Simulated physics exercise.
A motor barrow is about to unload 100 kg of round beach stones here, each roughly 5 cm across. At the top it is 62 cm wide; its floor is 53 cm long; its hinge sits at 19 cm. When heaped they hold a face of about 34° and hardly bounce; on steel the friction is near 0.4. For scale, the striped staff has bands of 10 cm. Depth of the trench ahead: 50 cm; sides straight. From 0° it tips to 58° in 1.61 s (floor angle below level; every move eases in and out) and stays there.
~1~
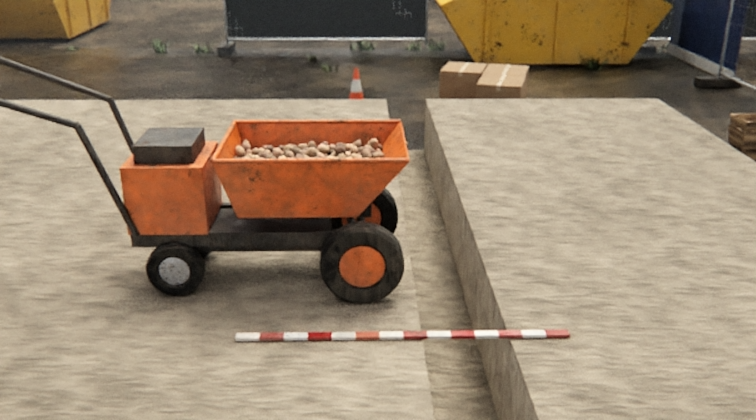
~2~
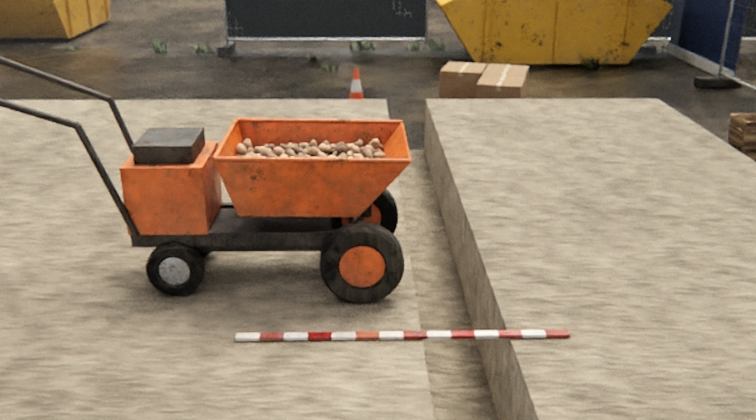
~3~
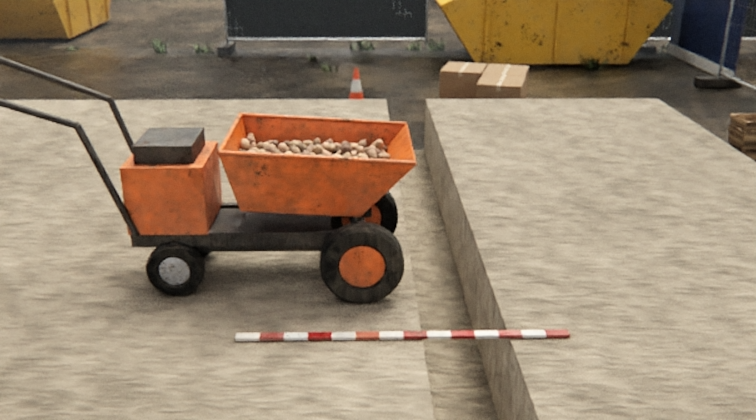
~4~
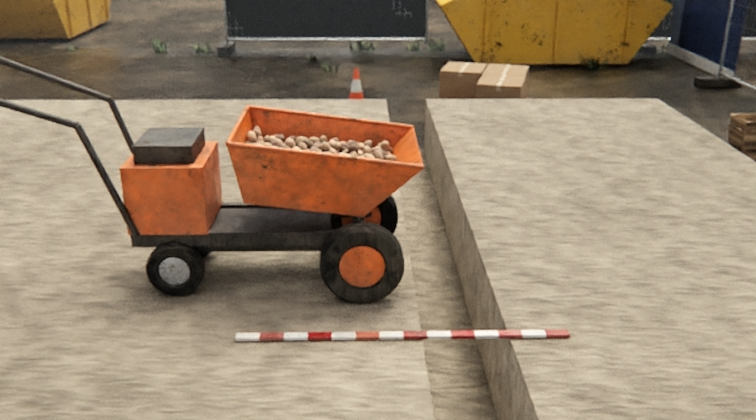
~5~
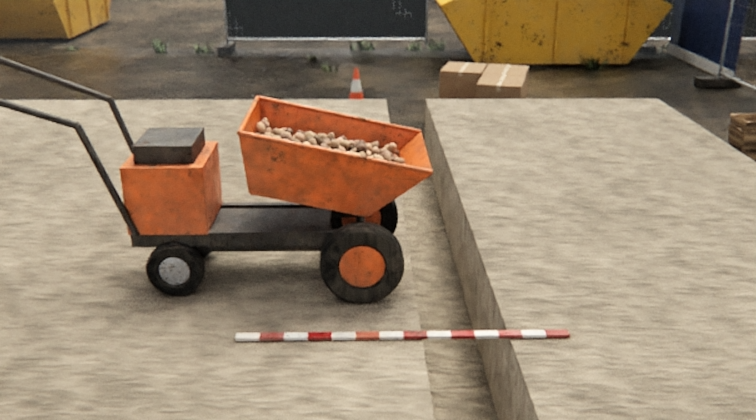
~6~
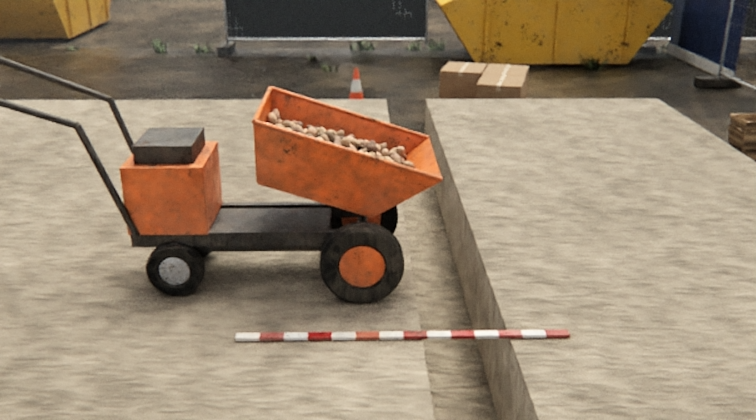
An orange skip full of rounded, pale brown stones tilts down toward the right on a black-framed motor barrow, its rear edge rising, slowly at first and then faster. The barrow stands still on pale, rough ground beside a straight-sided trench, with a red-and-white staff lying in front and yellow containers behind. The fixed view looks slightly down on this work yard from the side.
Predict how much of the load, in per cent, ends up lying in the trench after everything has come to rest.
Roughly 37 per cent of it.
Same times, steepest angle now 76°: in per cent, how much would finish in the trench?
Roughly 35% would end there.
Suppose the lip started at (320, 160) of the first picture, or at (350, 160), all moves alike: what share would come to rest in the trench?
It'd be around 80 per cent and after that around 80 per cent.
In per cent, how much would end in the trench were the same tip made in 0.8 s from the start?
About 30 percent, I'd say.
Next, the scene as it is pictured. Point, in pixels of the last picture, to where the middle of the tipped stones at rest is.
I'd put it close to (498, 269).
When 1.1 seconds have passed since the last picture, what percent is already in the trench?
About 5 per cent by then.
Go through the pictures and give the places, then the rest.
In the first frame, lip at (409, 161), floor tilted 0°, highest stones at (331, 150).
In the second frame, the skip is at 1°, its lip at (410, 161); the top of the load is at (333, 150).
In the third frame, lip at (416, 163), floor tilted 3°, highest stones at (294, 147).
In the fourth frame, lip at (423, 167), floor tilted 7°, highest stones at (267, 139).
In the fifth frame, lip at (432, 173), floor tilted 12°, highest stones at (270, 131).
In the sixth frame, the skip is at 18°, its lip at (442, 180); the top of the load is at (276, 122).
Then, 0.6 s after the last picture the floor is at 49°, 100 % in the skip; the foremost stones are at (460, 197).
Then, 1.1 s after the last picture the floor is at 58°, 79 % in the skip, 4 % in the trench, 18 % past the trench; the foremost stones are at (539, 262).
Then, 1.5 s after the last picture the floor is at 58°, 53 % in the skip, 8 % in the trench, 39 % past the trench; the foremost stones are at (599, 271).
Then, 3.4 s after the last picture the floor is at 58°, 19 % in the skip, 37 % in the trench, 44 % past the trench; the foremost stones are at (635, 261).
